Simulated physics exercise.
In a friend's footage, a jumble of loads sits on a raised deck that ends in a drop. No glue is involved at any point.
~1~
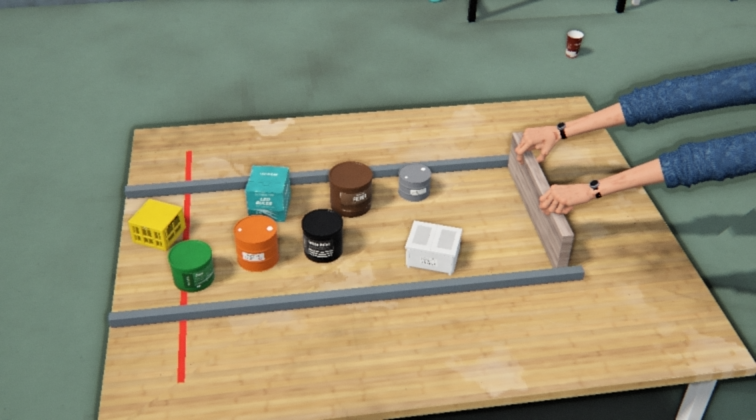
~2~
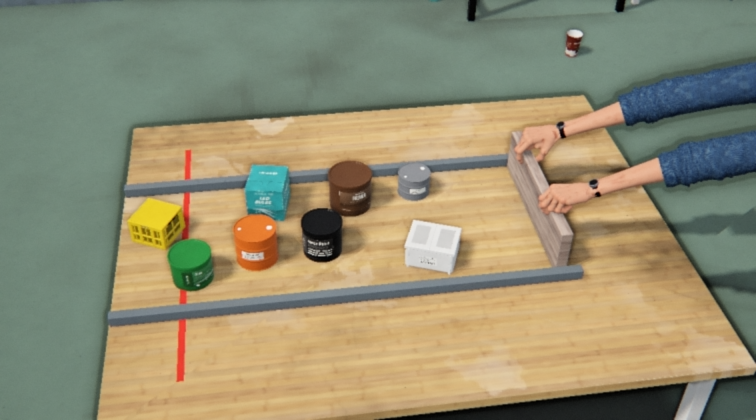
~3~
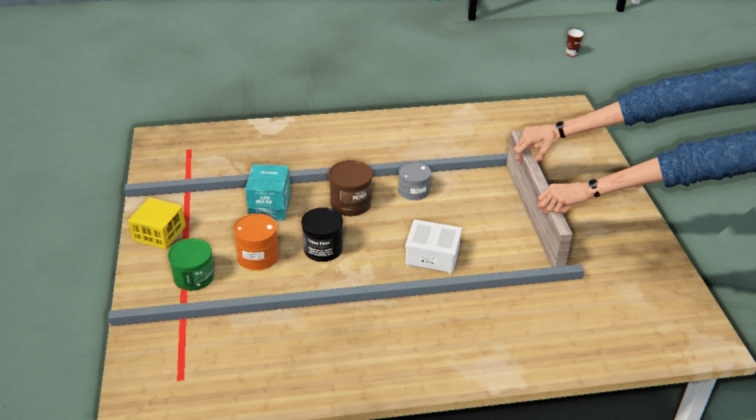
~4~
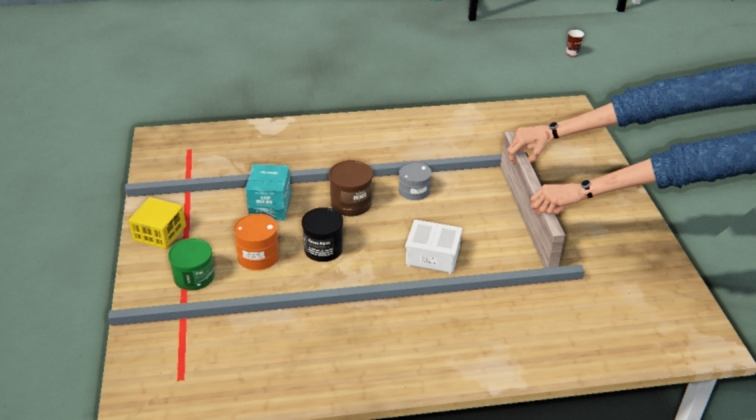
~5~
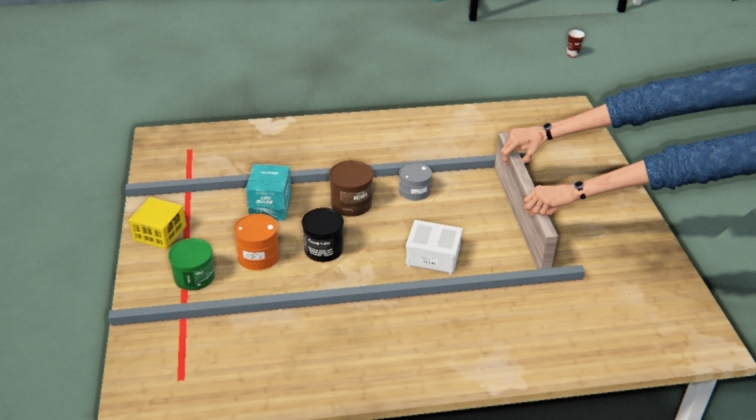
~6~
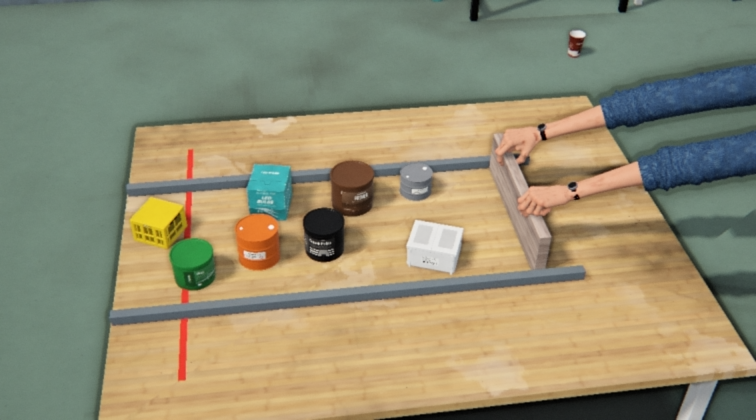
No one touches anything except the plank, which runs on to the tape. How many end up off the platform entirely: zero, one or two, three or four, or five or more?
Fallen: One or two.
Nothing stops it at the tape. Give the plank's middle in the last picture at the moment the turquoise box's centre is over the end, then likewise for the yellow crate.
The middle is at (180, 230) when it's the turquoise box, and at (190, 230) when it's the yellow crate.
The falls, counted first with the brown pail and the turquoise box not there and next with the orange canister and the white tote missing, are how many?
Tally per try: 1 / 0.
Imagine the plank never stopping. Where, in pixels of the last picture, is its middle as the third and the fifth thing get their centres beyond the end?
The first puts it near (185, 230), the next near (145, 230).
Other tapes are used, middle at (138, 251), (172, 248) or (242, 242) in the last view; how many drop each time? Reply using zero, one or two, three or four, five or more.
At least five; 3 or 4; none at all.
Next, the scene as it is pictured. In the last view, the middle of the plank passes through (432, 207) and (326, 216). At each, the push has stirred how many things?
Moved so far: 2, then 5.
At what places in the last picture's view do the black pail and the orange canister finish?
In the last view, the middles sit near (164, 248) and near (120, 255).
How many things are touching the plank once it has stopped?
The count comes out at 4.
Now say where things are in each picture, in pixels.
Yellow crate (158, 225); green pail (192, 266); orange canister (257, 244); plank (538, 199); tape (186, 249), in the first picture.
Green pail (191, 266); plank (537, 198), in the second picture.
Orange canister (257, 242); grey canister (414, 181), in the third picture.
Yellow crate (158, 223); turquoise box (269, 192), in the fourth picture.
Green pail (192, 265); brown pail (351, 189), in the fifth picture.
Yellow crate (159, 223); green pail (193, 265); orange canister (258, 242); plank (518, 200); tape (187, 247), in the sixth picture.
Soon after, none off yet; yellow crate at rest near (159, 223); green pail at rest near (193, 265); orange canister at rest near (258, 242).
Then, none off yet; yellow crate at rest near (159, 223); green pail moved about its own width near (153, 274); orange canister moved well along near (186, 249).
By the end, the number that fall off is one or two; fallen, green pail.
